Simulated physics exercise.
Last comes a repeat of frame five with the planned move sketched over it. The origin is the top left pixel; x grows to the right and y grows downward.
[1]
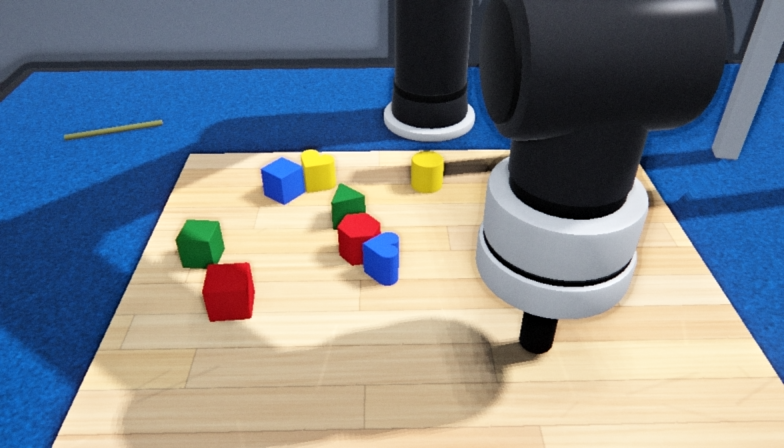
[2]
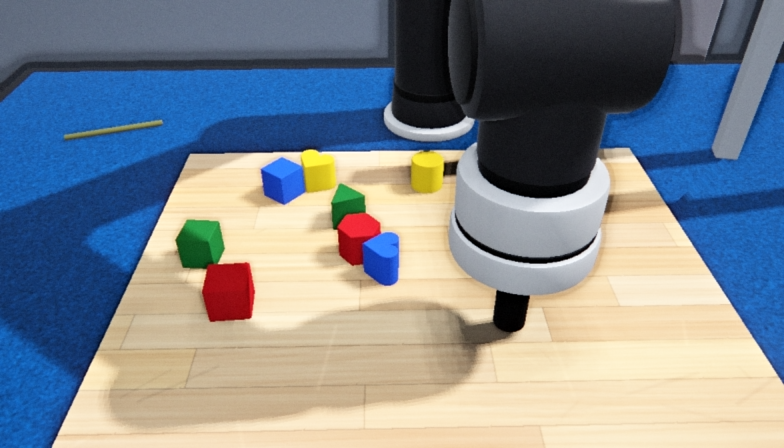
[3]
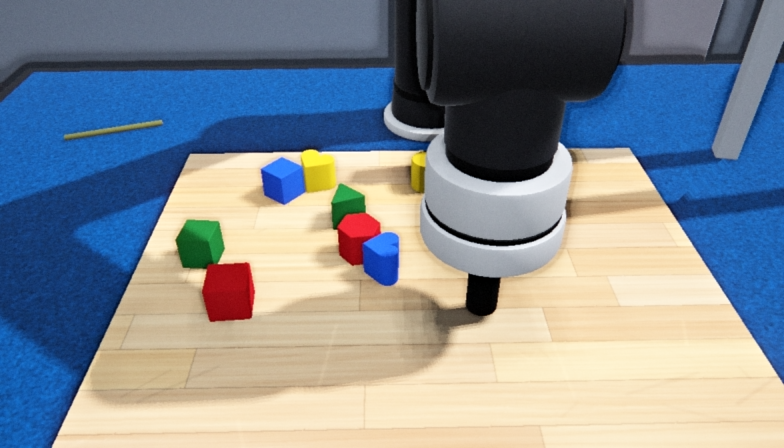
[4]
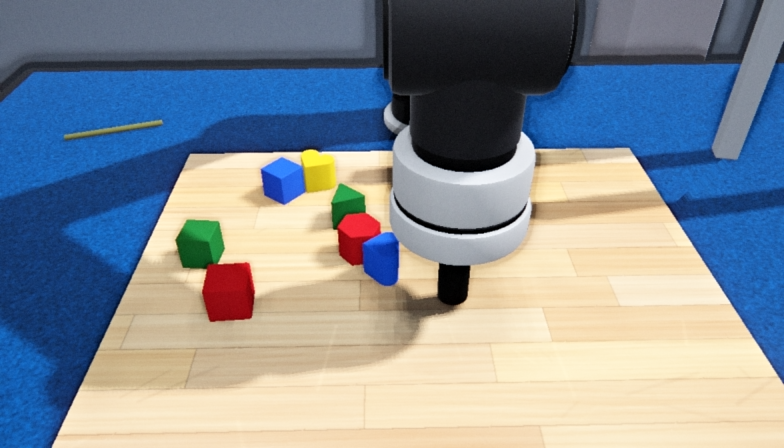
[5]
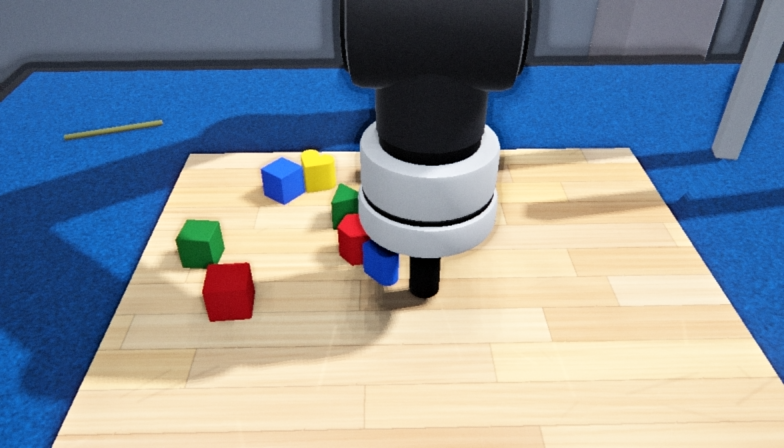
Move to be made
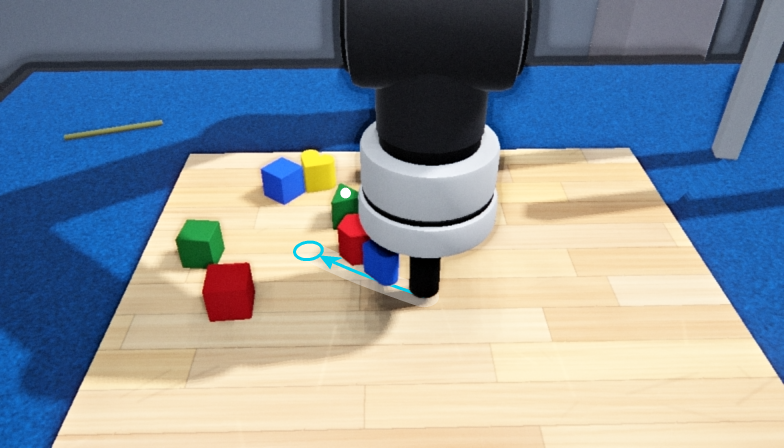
A black and white robot arm glides left over a wooden board toward colored blocks.
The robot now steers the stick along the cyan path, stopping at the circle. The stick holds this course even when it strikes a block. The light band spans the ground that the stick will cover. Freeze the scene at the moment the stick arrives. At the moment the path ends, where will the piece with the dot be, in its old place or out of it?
It shifts position.
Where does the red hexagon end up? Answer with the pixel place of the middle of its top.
Located at (331, 189).
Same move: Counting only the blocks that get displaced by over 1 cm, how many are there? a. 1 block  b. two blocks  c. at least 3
c.
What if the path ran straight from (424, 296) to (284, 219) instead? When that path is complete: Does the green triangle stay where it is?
No, that is not what happens.
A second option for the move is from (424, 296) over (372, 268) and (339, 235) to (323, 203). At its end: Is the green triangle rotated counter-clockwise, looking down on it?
It seems not.
Path on the board, from (424, 296) through (362, 274) to (308, 251); the dot is on the green triangle.
What follows on the original path. One third of the way, stick at (380, 273); red hexagon at (351, 214); blue heart-shaped block at (368, 233), turned 30° clockwise.
Two thirds of the way, stick at (342, 258); green triangle at (347, 183), turned 35° clockwise; red hexagon at (337, 199), turned 20° clockwise; blue heart-shaped block at (338, 219), turned 55° clockwise.
At the end, stick at (308, 243); green triangle at (353, 177), turned 60° clockwise; red hexagon at (331, 189), turned 50° clockwise; blue heart-shaped block at (313, 207), turned 90° clockwise.
